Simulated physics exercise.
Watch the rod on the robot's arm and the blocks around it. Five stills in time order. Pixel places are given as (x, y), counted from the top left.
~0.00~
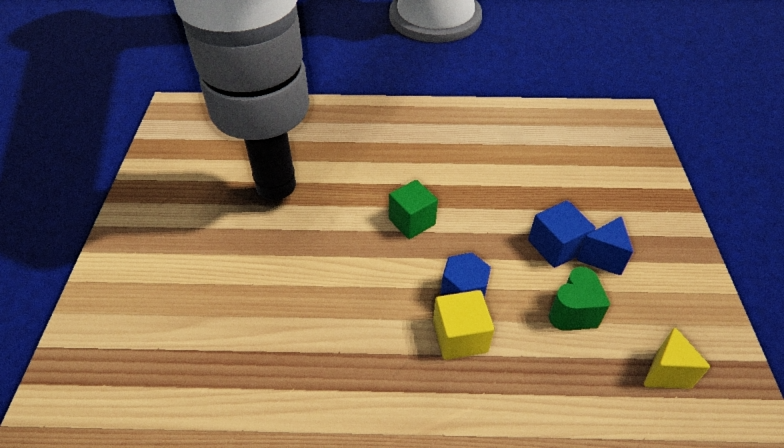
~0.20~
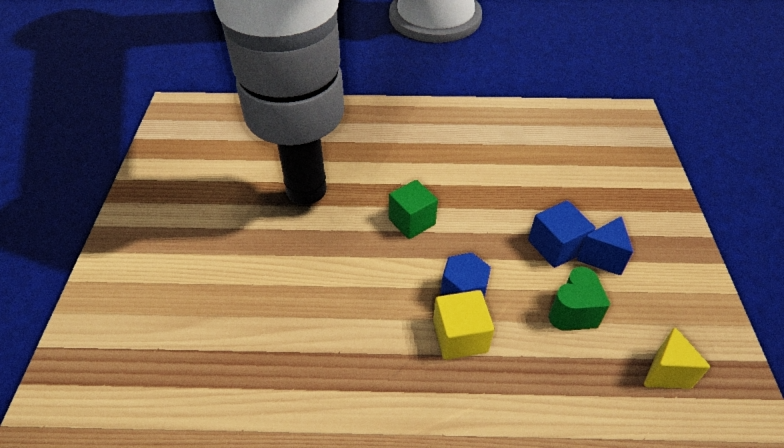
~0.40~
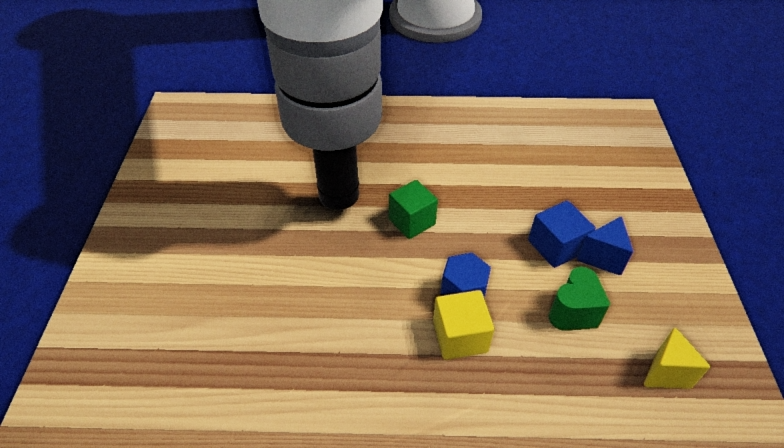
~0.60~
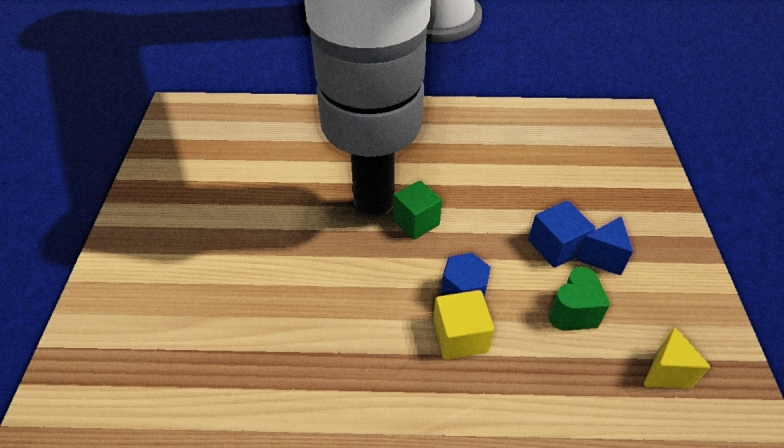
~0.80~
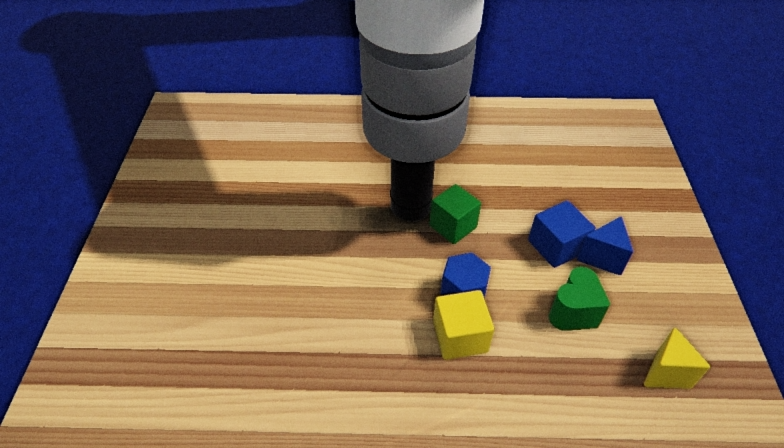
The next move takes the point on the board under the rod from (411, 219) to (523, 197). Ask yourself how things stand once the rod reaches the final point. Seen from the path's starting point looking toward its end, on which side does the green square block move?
It will end up to the right.
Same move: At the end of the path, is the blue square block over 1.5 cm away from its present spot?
Answer: No.
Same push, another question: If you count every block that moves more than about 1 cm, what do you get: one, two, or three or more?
I'd put the number at one.
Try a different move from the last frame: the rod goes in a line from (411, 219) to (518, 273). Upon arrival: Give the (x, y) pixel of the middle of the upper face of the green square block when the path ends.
It should be at (511, 208) by then.
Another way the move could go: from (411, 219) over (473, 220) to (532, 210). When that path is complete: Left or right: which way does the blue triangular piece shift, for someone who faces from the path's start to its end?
It moves off to the right.
The first path, step by step. One third of the way, rod at (451, 200); green square block at (495, 202), turned 25° clockwise.
Two thirds of the way, rod at (490, 192); green square block at (516, 205), turned 85° clockwise.
At the end, rod at (526, 185); green square block at (522, 204), turned 115° clockwise; blue six-sided block still; blue square block at (568, 223).
